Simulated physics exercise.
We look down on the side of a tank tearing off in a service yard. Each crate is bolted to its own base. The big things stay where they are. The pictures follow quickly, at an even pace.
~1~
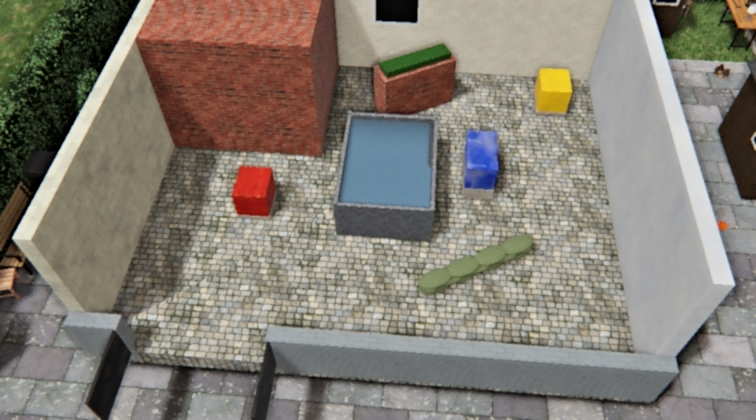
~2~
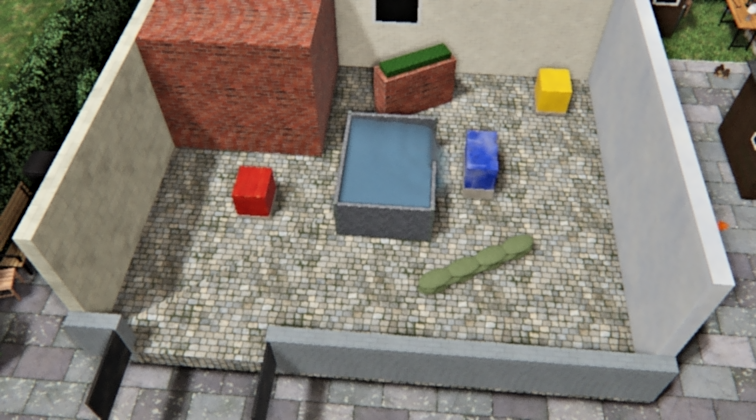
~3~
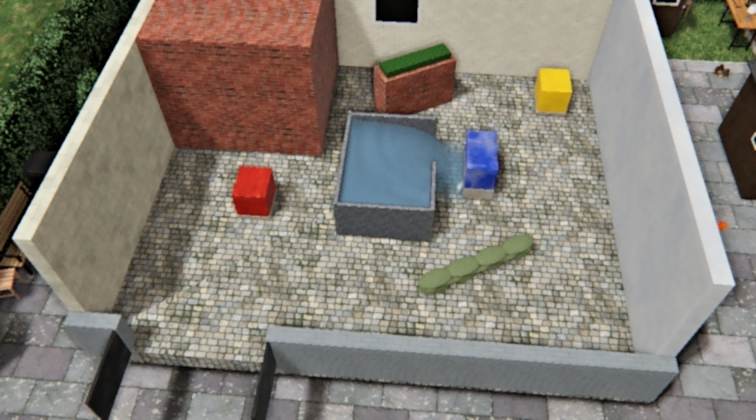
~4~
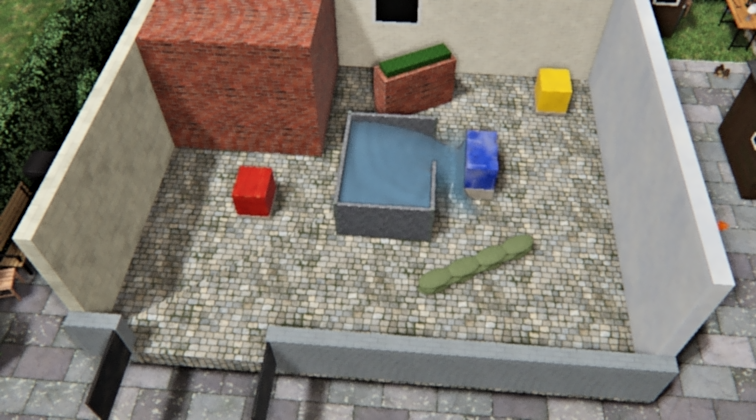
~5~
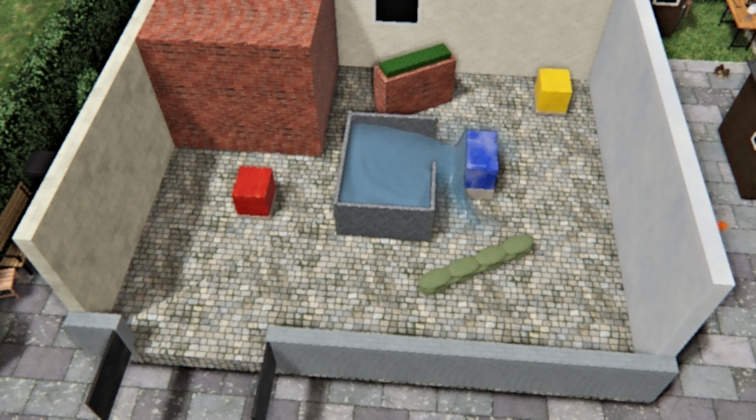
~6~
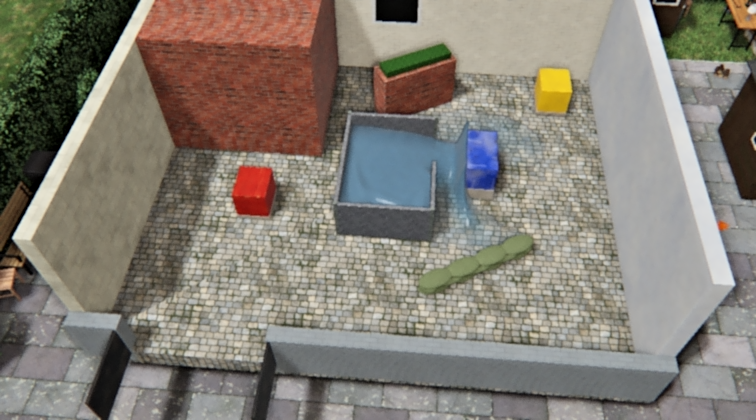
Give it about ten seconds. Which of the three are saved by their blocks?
In the end: The blue crate gets wet; the red crate stays dry; the yellow crate gets wet.
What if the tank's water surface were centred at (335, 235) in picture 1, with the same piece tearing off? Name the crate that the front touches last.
I say the red-painted one.
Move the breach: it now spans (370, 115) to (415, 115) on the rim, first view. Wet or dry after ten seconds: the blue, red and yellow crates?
Then: Blue keeps dry; red is spared; yellow is topped.
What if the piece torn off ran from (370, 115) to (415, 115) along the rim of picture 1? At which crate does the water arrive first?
It is the yellow-painted one.
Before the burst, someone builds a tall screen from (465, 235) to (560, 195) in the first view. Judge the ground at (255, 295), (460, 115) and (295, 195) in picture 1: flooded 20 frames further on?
As listed: Covered, awash, not flooded.
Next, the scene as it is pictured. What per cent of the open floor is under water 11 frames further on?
Close to 35 %.
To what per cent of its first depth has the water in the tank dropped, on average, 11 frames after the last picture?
About 50 per cent.
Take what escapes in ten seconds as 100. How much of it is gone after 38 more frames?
Near 35 in a hundred.
A moment on, water covers 20 % of the floor; the blue crate water round its plinth, the red crate not reached, the yellow crate water round its plinth.
Next, water covers 35 % of the floor; the blue crate water round its plinth, the red crate not reached, the yellow crate water round its plinth.
Then, water covers 60 % of the floor; the blue crate water round its plinth, the red crate water round its plinth, the yellow crate water round its plinth.
Later, water covers 80 % of the floor; the blue crate water round its plinth, the red crate water round its plinth, the yellow crate water round its plinth.
In the end, water covers 90 % of the floor; the blue crate was topped, the red crate stayed above the water, the yellow crate was topped.
